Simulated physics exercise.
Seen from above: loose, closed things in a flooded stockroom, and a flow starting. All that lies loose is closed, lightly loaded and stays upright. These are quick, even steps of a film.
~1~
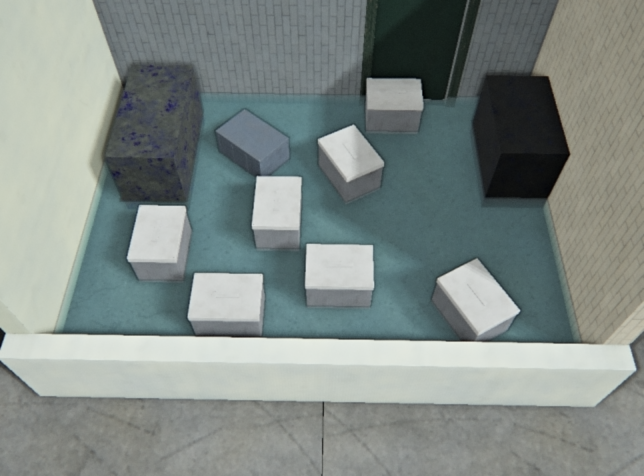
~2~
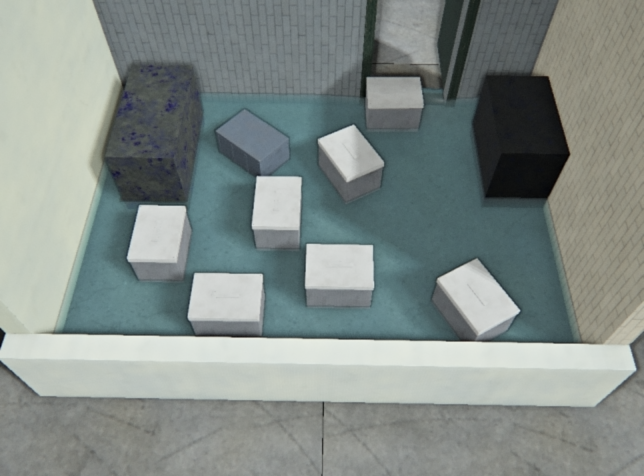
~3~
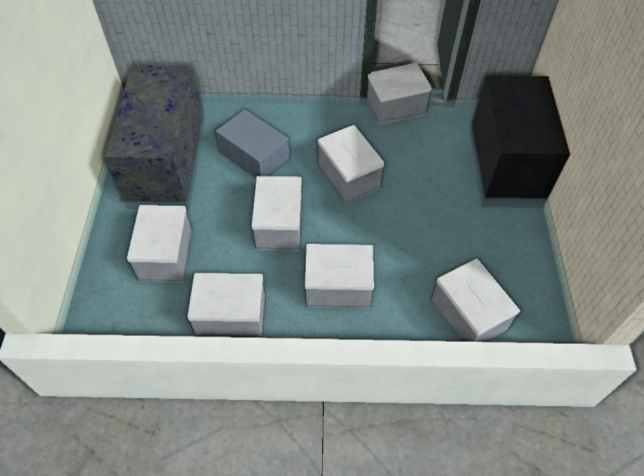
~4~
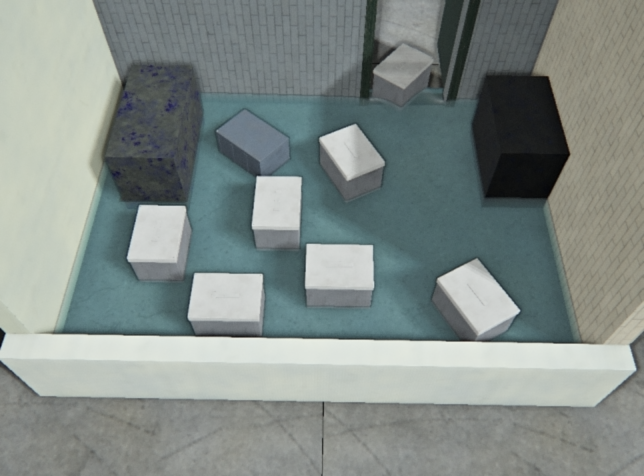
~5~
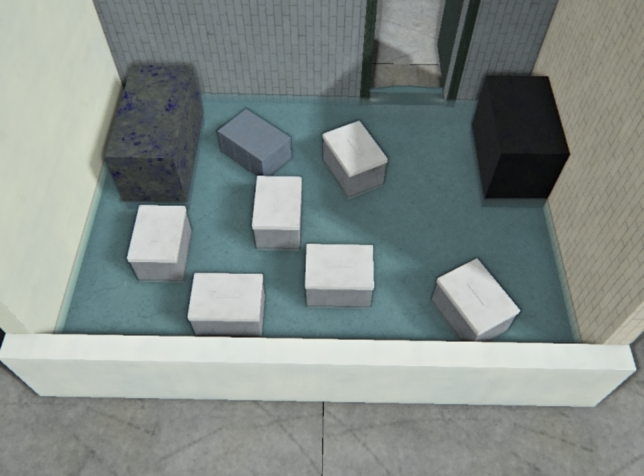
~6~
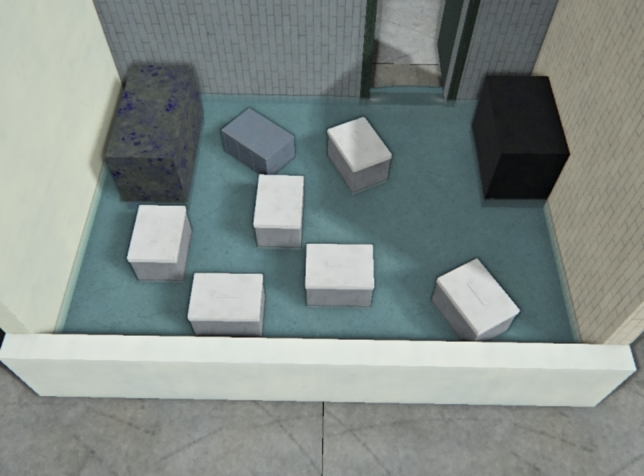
To begin with, pale boxes and one blue-grey box float in a flooded, walled room as the dark door at the back opens. The nearest pale box turns and drifts out through the doorway. The upper-middle pale box then shifts slightly toward the opening, the blue-grey one barely moves, and most others stay still.
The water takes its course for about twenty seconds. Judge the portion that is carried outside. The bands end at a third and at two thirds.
That comes to between one and two thirds.
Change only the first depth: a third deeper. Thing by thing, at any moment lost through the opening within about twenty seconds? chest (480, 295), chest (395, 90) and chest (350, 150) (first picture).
In turn: Inside, gone, through.
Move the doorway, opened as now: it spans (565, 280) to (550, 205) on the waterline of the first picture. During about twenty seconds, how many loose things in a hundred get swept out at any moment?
Near 50 in a hundred.
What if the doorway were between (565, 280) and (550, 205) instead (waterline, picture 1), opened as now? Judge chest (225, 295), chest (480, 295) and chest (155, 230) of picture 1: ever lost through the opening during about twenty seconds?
In turn: No, out, still in.
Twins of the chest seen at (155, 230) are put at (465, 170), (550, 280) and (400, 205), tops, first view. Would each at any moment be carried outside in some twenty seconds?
As listed: Yes, no, out.
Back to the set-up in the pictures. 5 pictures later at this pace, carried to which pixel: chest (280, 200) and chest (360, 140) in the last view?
Roughly at (297, 180) and (392, 111).
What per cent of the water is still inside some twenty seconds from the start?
Roughly 52 per cent.
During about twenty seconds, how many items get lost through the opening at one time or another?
4 of them.
A moment on, 1 of 8 are out; 7 afloat.
Next, 2 of 8 are out; 6 afloat.
Later, 4 of 8 are out; 4 afloat.
In the end, 4 of 8 are out; 4 afloat.
